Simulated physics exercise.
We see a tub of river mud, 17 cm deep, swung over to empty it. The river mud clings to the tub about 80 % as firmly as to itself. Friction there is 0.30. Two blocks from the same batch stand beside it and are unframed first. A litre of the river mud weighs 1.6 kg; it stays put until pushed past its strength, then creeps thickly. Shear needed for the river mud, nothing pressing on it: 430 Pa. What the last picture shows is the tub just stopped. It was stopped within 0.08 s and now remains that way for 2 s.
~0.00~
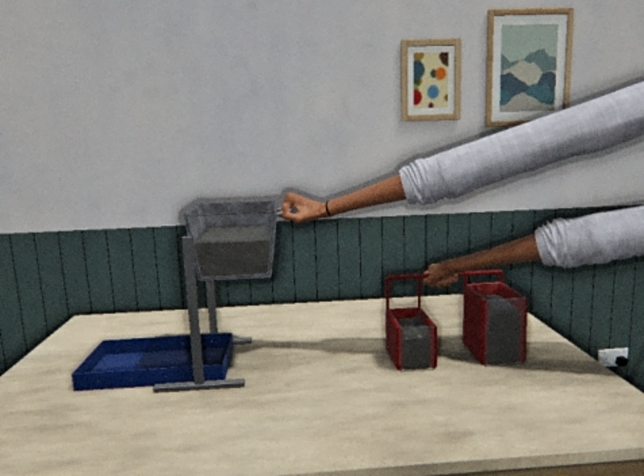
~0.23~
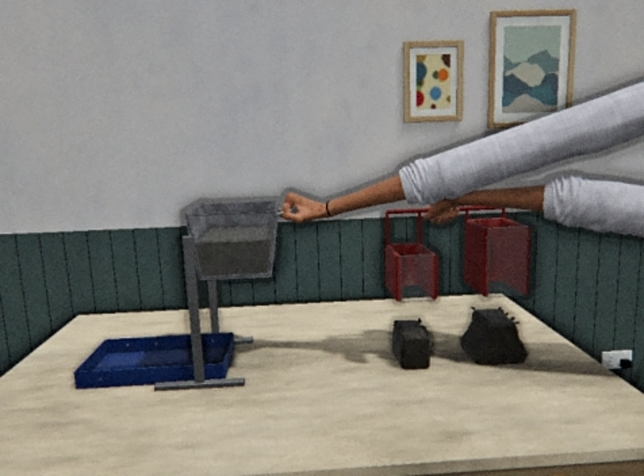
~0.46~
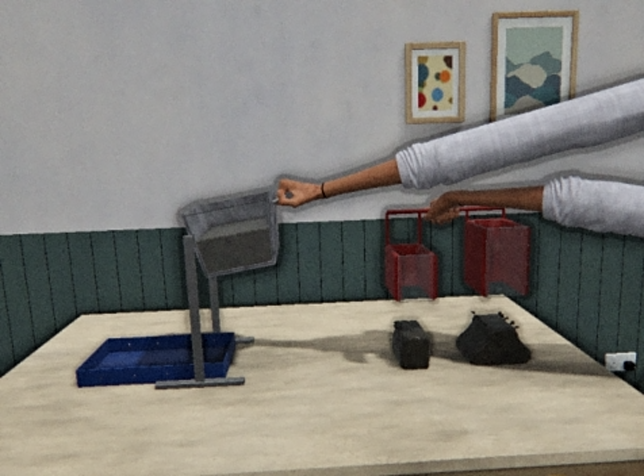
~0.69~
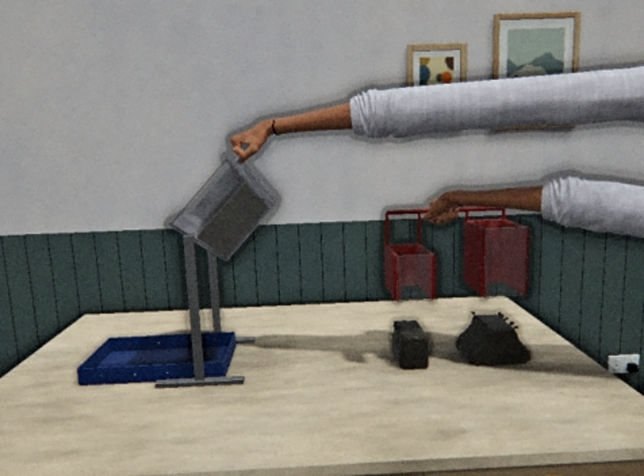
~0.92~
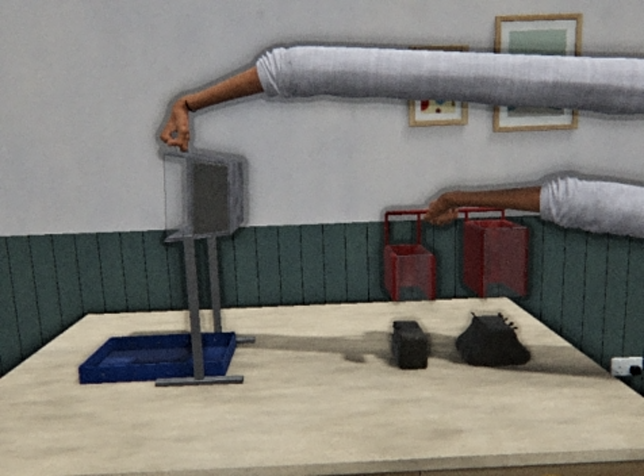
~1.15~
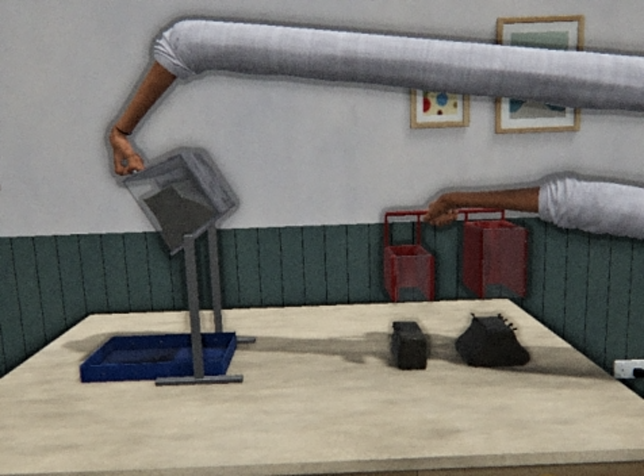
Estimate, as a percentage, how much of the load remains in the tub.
I would say about 0 per cent remains in the tub.
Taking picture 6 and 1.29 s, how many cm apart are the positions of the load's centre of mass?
Shift: Roughly 15 cm.
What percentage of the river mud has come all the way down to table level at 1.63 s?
Roughly 100 per cent.
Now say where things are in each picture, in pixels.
The first picture shows handle-side rim at (273, 211), tilt 0 degrees; highest point of the river mud at (202, 242); test blocks 10 cm, 16 cm high (left to right).
The second picture shows handle-side rim at (273, 211), tilt 0 degrees; highest point of the river mud at (203, 242); test blocks 10 cm, 12 cm high (left to right).
The third picture shows handle-side rim at (267, 198), tilt 9 degrees; highest point of the river mud at (266, 228); test blocks 10 cm, 11 cm high (left to right).
The fourth picture shows handle-side rim at (225, 160), tilt 46 degrees; highest point of the river mud at (243, 184); test blocks 10 cm, 11 cm high (left to right).
The fifth picture shows handle-side rim at (164, 155), tilt 87 degrees; highest point of the river mud at (193, 162); test blocks 10 cm, 11 cm high (left to right).
The sixth picture shows handle-side rim at (123, 183), tilt 120 degrees; highest point of the river mud at (172, 185); test blocks 10 cm, 11 cm high (left to right).
By 1.29 s, the tub is at 120 degrees and holds 21 %.
By 1.46 s, the tub is at 120 degrees and holds 0 %.
By 1.63 s, the tub is at 120 degrees and holds 0 %.
By 1.80 s, the tub is at 120 degrees and holds 0 %.
By 3.15 s, at the end, the tub is at 120 degrees and holds 0 %.
